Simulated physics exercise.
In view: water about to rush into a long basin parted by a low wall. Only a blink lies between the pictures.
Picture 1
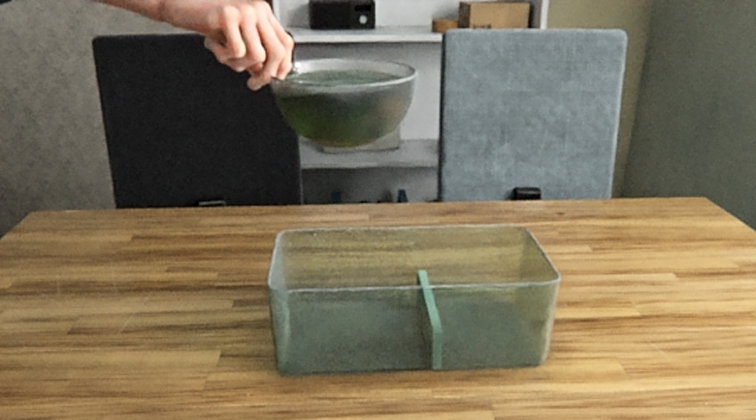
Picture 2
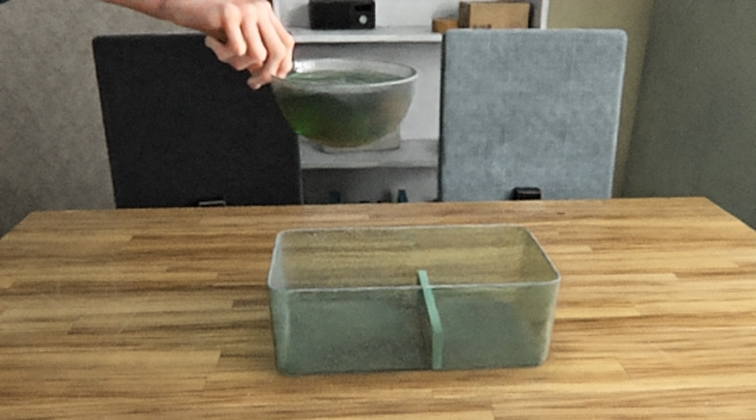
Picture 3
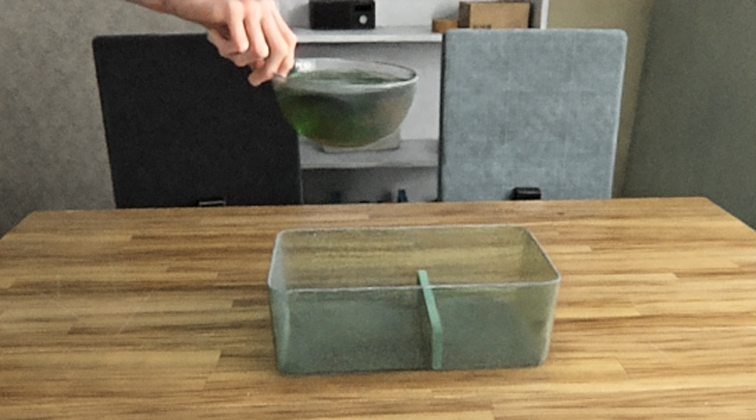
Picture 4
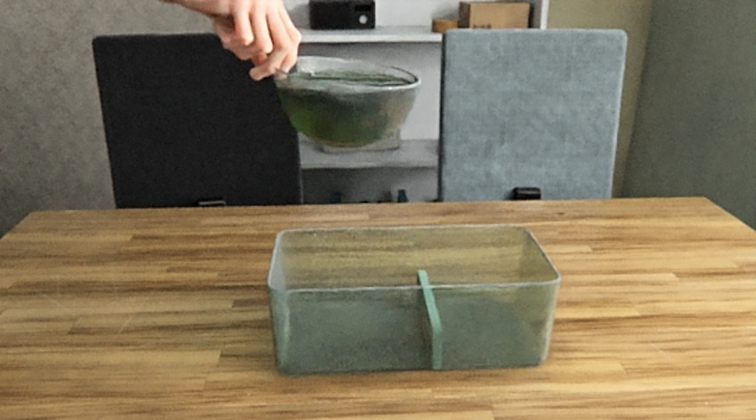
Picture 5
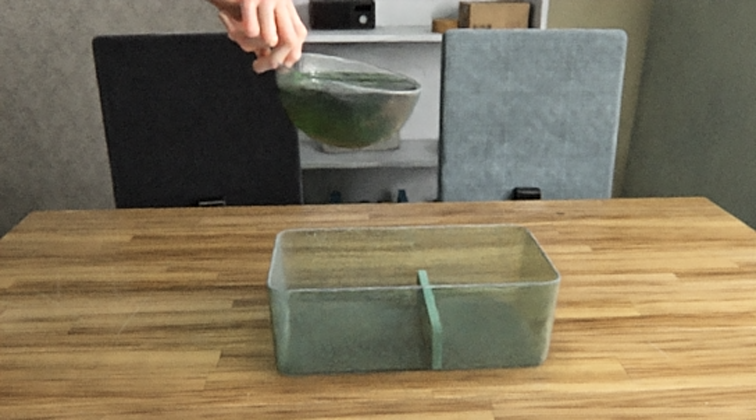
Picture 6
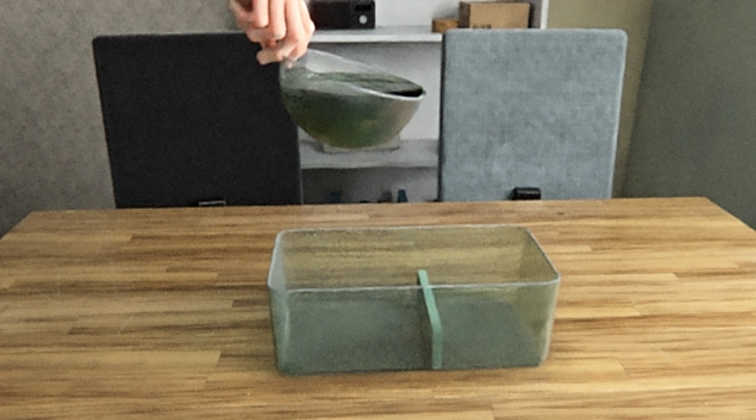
At a wooden table before a pale shelf and grey wall, the view is from the front and slightly above, and the camera stays still. A dark chair and a blue-grey chair stand behind a greenish, clear rectangular basin with a low green divider, while a hand holds a clear bowl of green water above its left side. The hand slowly tilts the bowl rightward, its left rim rising as the water shifts toward the right rim.
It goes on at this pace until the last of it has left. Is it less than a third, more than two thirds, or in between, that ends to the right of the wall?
In the end more than two thirds is right of the wall.
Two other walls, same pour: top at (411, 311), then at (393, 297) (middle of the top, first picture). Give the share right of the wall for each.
In turn 85 and 95 in a hundred.
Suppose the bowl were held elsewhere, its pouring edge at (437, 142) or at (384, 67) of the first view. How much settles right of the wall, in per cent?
In turn 90 and 70 in a hundred.
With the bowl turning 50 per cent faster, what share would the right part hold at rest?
Some 75 per cent.
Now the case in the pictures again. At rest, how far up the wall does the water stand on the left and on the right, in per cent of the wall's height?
Left about 10, right about 70.
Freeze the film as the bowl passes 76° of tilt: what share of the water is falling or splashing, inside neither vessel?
Near 45 %.
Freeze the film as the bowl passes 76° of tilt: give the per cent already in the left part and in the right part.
Left: 0 %. Right: 30 %.
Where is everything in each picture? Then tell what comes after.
In the first frame, it leans 0°; its right rim is at (416, 72); the water meets the walls at (274, 82) and (412, 81); the long basin's rim runs from (273, 259) to (542, 252); the wall's top is at (429, 299).
In the second frame, it leans 1°; its right rim is at (416, 73); the water meets the walls at (274, 82) and (413, 81).
In the third frame, it leans 3°; its right rim is at (417, 76); the water meets the walls at (275, 80) and (414, 82).
In the fourth frame, it leans 7°; its right rim is at (419, 81); the water meets the walls at (277, 80) and (415, 83).
In the fifth frame, it leans 11°; its right rim is at (420, 87); the water meets the walls at (280, 81) and (418, 84).
In the sixth frame, it leans 17°; its right rim is at (421, 95); the water meets the walls at (283, 82) and (419, 89); 2 per cent is over the edge.
A moment on, the bowl is tipped on its side and 28 per cent is still to pour, 1 is left of the wall and 29 right of it.
Next, the bowl is tipped right over and 0 per cent is still to pour, 10 is left of the wall and 85 right of it.
Then the bowl is tipped right over and 0 per cent is still to pour, 14 is left of the wall and 85 right of it.
Later the bowl is tipped right over and 0 per cent is still to pour, 14 is left of the wall and 85 right of it.
Finally, 14 per cent lies left of the wall, 85 right of it and 1 outside.
